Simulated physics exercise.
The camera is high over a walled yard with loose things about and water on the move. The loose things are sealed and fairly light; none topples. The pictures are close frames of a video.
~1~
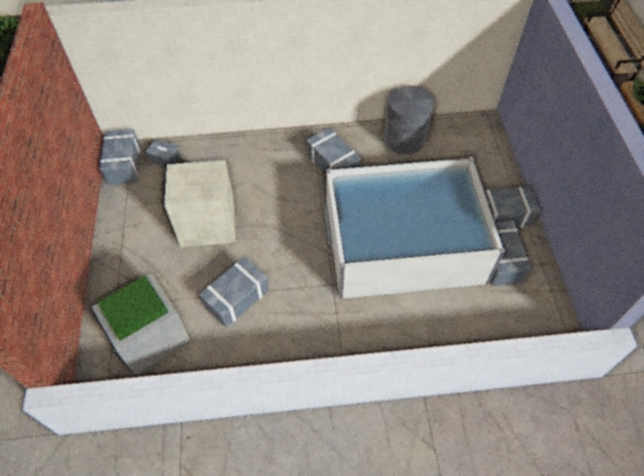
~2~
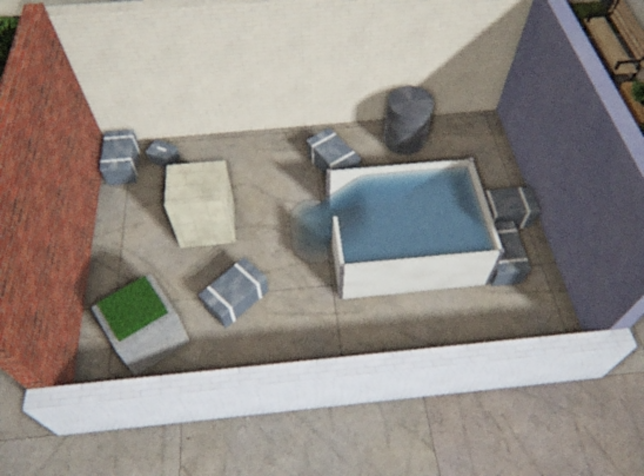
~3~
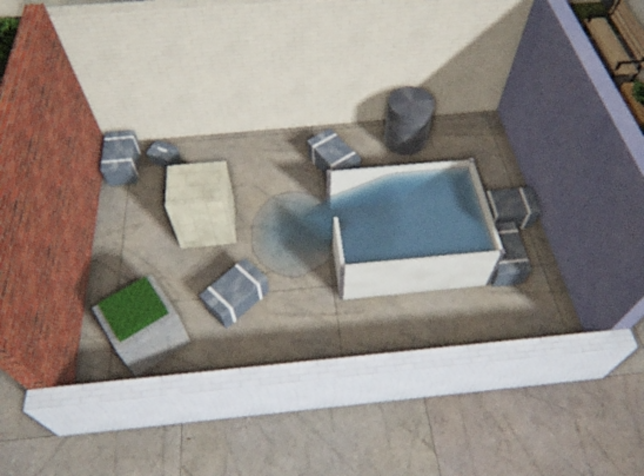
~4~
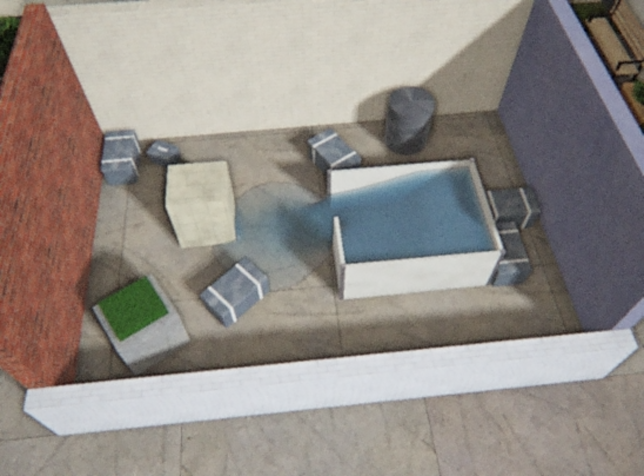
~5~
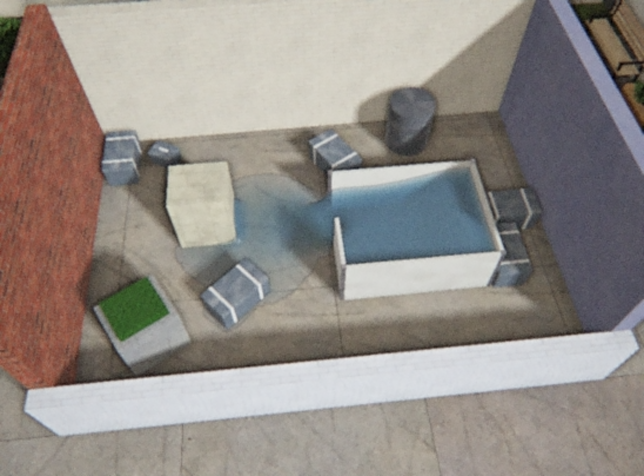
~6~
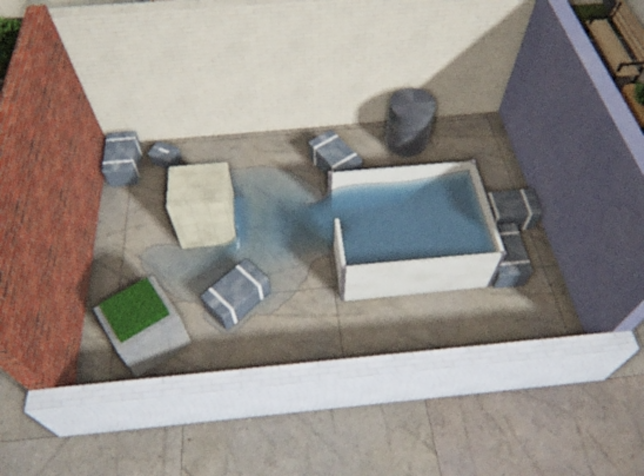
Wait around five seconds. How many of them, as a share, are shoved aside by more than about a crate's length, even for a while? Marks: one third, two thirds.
Share: Between one and two thirds.
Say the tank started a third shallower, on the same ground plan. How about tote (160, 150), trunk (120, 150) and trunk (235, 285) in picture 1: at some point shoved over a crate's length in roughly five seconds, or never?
One after the other: Swept aside, shifted that much, moved that far.
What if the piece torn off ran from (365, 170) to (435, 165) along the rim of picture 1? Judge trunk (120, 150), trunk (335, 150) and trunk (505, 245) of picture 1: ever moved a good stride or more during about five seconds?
In that order: Short of that, yes, yes.
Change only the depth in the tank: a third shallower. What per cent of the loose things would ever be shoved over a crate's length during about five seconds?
Some 60 per cent.
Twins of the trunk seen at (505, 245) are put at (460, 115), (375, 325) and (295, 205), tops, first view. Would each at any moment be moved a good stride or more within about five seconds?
In that order: Not that far, shifted that much, that far or more.
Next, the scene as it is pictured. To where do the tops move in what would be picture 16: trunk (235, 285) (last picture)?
Roughly at (235, 344).
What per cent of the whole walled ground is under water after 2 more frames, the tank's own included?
Close to 35 %.
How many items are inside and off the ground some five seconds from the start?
The number is 4.
A moment on, 0 of 7 are well off their spots; 0 afloat.
Next, 2 of 7 are well off their spots; 1 afloat.
Later, 3 of 7 are well off their spots; 3 afloat.
In the end, 3 of 7 are well off their spots, and 4 have been at some point; 4 afloat.
